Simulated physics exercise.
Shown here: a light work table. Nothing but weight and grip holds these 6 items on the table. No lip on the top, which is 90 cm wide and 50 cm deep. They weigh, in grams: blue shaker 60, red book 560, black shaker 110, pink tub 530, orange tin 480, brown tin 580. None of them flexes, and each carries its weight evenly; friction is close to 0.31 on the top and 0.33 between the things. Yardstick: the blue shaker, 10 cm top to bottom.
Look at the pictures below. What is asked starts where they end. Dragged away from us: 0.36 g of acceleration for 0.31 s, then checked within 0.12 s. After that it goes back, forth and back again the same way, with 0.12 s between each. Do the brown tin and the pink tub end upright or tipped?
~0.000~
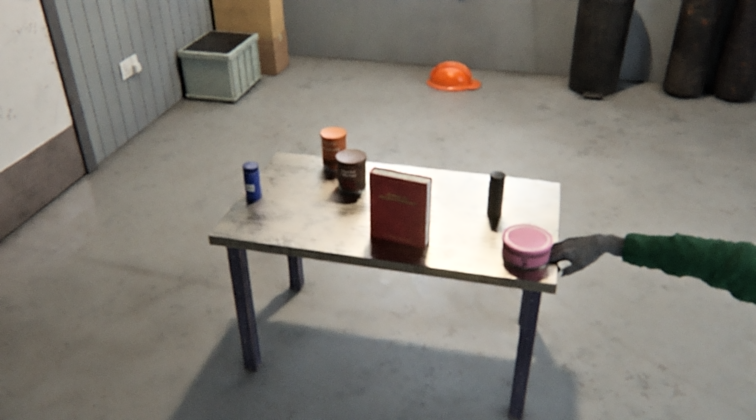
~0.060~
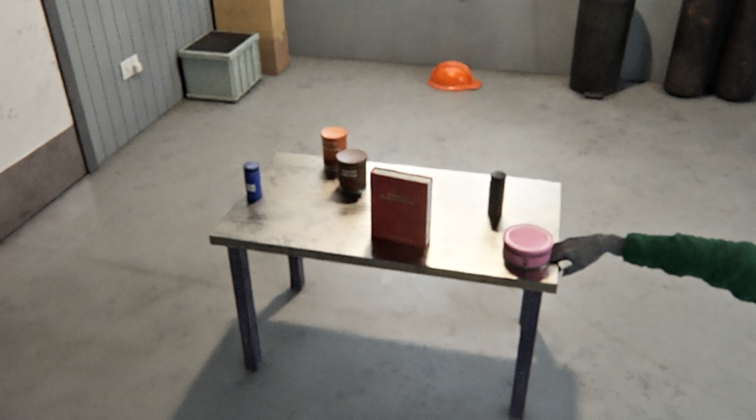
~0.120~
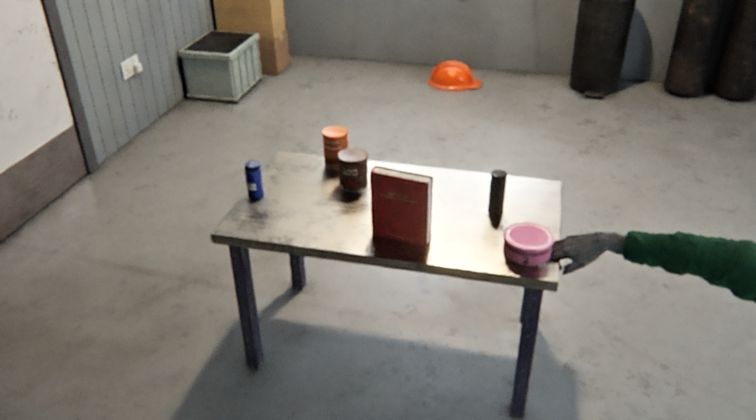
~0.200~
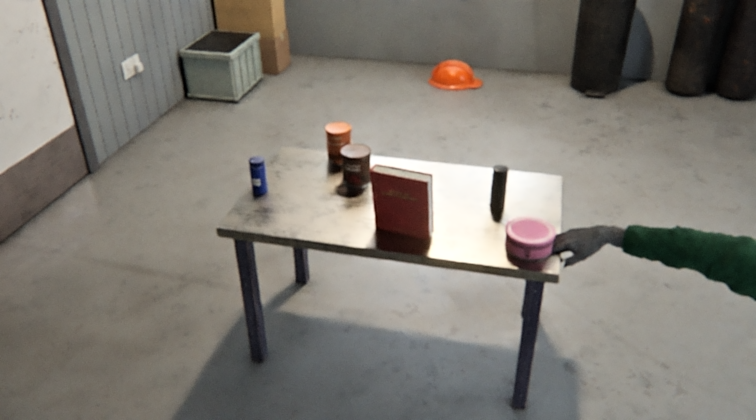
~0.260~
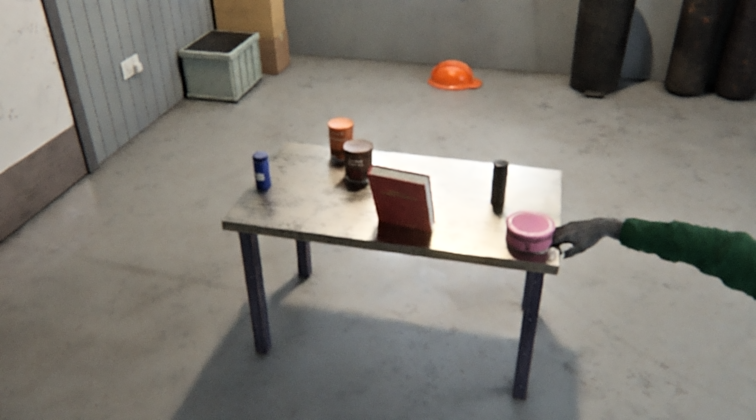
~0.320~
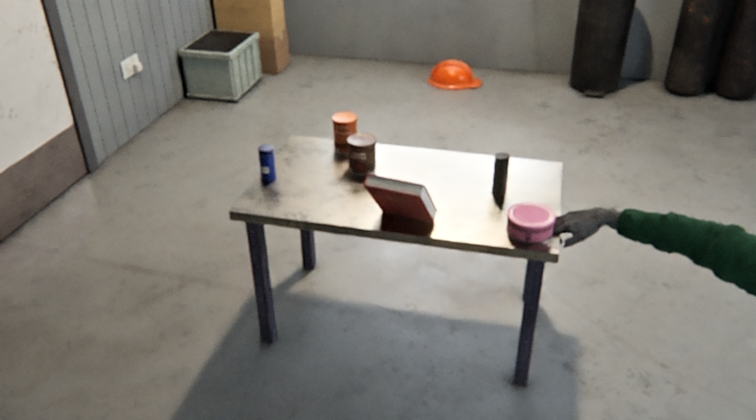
Result: Brown tin: Over; pink tub: Standing.
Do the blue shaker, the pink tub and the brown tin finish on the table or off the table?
Blue shaker: Stays in bounds; pink tub: Stays in bounds; brown tin: Goes out of bounds.
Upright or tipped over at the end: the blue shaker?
The blue shaker keeps standing.
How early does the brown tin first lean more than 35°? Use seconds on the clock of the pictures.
I'd say around the 1.1 s mark.
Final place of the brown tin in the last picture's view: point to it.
Close to (375, 264).
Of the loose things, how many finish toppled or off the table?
Total count: 4.
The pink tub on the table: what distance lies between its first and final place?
14 cm.
After 0.72 s, table shifted 22 cm; red book and orange tin now off the table; brown tin moved 9 cm near (379, 126); pink tub moved 9 cm near (534, 184).
After 1.42 s, table shifted 11 cm; brown tin now off the table; pink tub moved 7 cm near (532, 208); black shaker moved 8 cm.
After 2.02 s, table shifted 8 cm; black shaker now off the table; pink tub moved 20 cm near (534, 189); blue shaker moved 21 cm.
In the end (2.8 s), off the table and tipped over, red book, black shaker, orange tin and brown tin; not toppled but over 5 cm from the start, blue shaker and pink tub. In the last view, brown tin near (375, 264), pink tub near (531, 216).
